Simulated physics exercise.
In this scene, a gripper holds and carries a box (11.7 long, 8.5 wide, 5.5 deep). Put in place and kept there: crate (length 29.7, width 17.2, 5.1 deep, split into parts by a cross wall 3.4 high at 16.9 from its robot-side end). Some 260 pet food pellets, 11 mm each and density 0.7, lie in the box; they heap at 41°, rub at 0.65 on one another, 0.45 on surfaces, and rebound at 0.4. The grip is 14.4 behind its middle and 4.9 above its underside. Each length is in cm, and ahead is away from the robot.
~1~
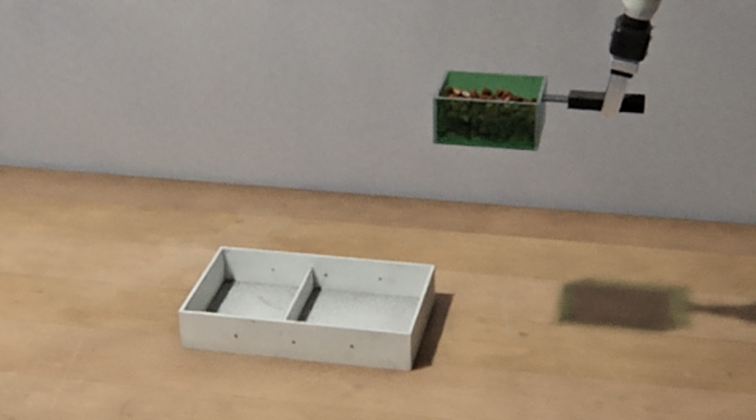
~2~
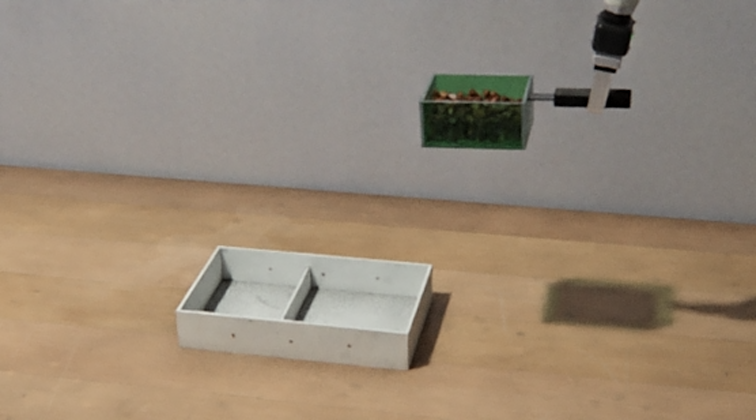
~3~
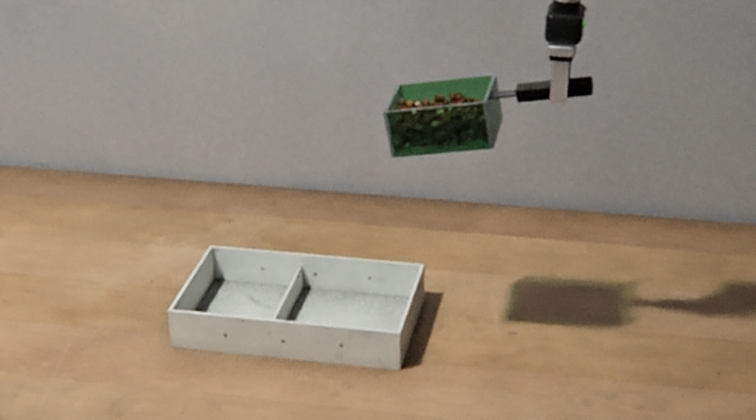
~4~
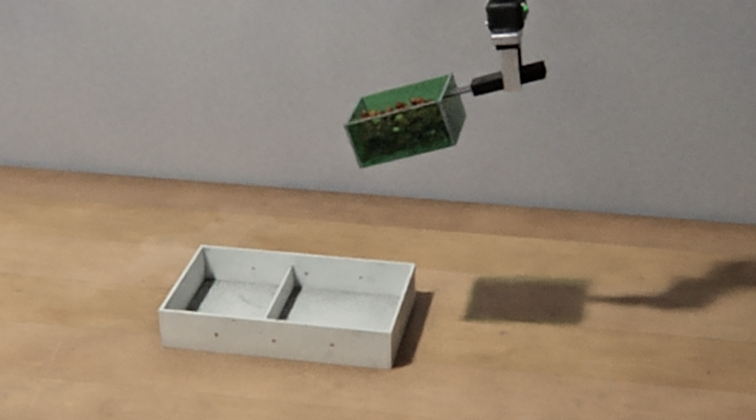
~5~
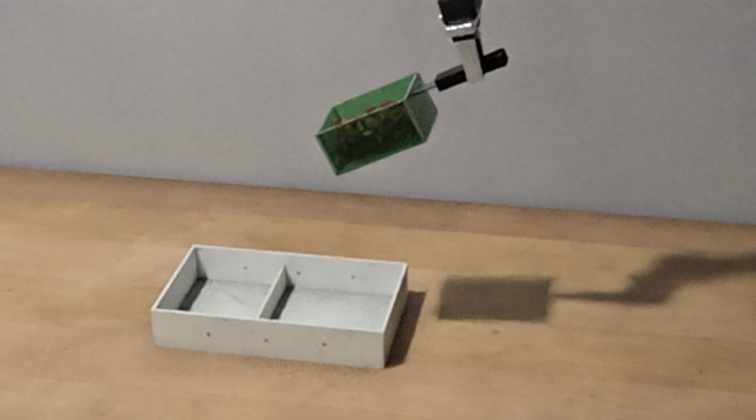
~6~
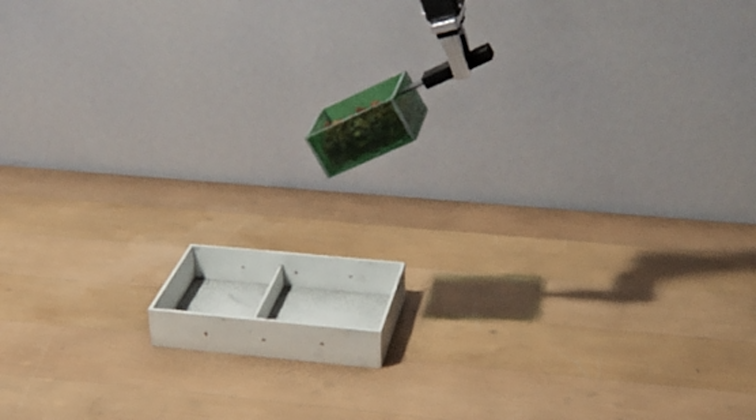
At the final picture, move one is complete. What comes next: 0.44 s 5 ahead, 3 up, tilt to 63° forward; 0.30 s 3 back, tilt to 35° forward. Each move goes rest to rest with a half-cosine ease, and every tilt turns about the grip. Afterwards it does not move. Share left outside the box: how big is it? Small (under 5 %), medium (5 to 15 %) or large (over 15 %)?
Small.
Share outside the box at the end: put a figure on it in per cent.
About 0 per cent.
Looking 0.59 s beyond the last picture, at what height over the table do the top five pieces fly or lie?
Height: Around 32 cm.
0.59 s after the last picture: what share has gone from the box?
Close to 0 per cent of the load is out at that point.
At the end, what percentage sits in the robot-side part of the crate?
Around 0 in a hundred.
Then, 0.30 s on, tilted 55° forward, highest piece 32 above the table; 262 in the box.
Then, 0.59 s on, tilted 49° forward, highest piece 33 above the table; 262 in the box.
Then, 0.94 s on, tilted 35° forward, highest piece 35 above the table; 262 in the box.
Then, 1.99 s on, tilted 35° forward, highest piece 35 above the table; 262 in the box.
In the end, 262 in the box. That is 0 % outside the box.
